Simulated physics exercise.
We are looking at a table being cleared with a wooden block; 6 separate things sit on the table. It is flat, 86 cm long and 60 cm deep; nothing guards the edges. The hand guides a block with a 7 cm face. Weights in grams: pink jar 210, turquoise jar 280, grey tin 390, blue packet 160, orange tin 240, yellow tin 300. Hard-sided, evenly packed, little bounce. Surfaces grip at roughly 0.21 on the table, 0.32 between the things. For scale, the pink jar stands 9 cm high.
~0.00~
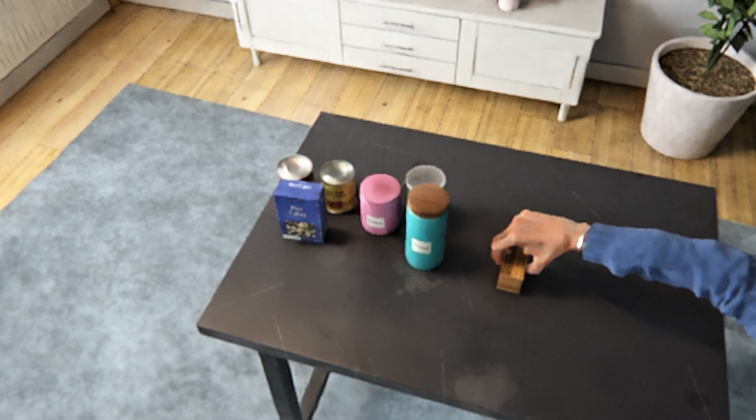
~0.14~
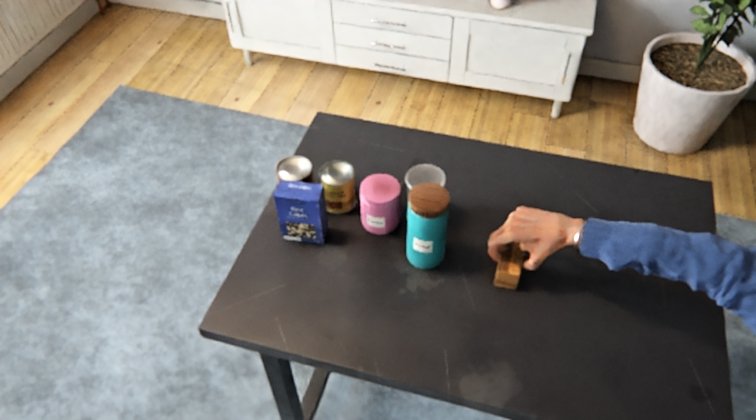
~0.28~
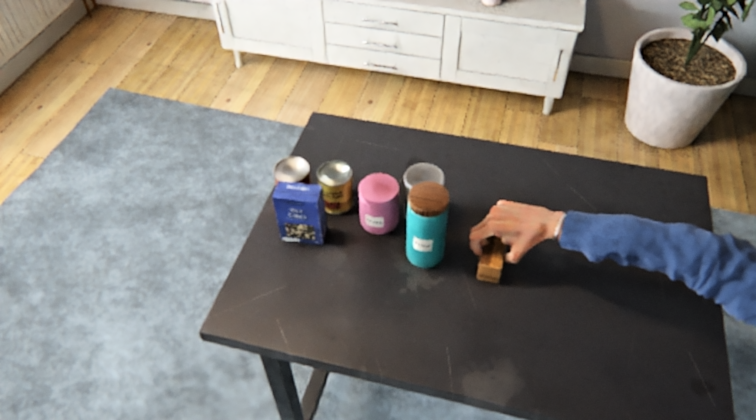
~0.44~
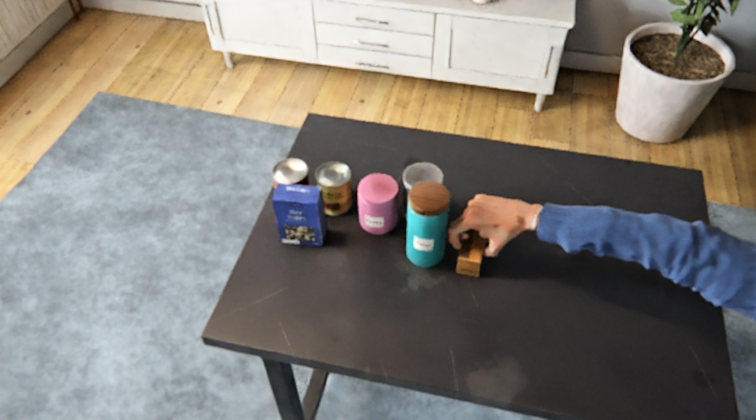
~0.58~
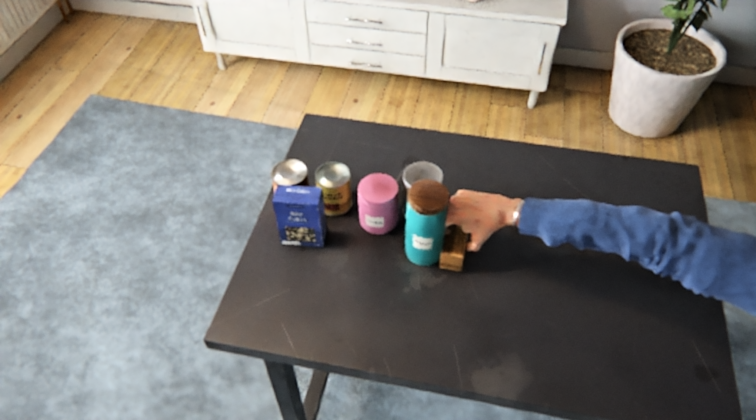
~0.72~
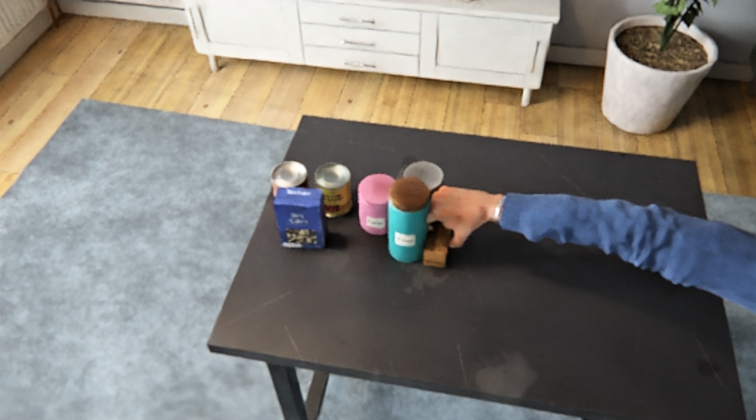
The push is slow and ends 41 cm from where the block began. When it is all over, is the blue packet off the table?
The blue packet drops to the floor.
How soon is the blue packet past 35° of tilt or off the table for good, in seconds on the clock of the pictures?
At about 1.7 s.
After 1.42 s, block slid 31 cm; blue packet moved 5 cm near (276, 216); turquoise jar moved 21 cm; pink jar moved 3 cm.
After 2.02 s, block slid 41 cm; blue packet now off the table; turquoise jar moved 30 cm; pink jar moved 3 cm.
In the end (2.4 s), off the table, blue packet; not toppled but over 4 cm from the start, turquoise jar; the other 4 under 4 cm from the start.
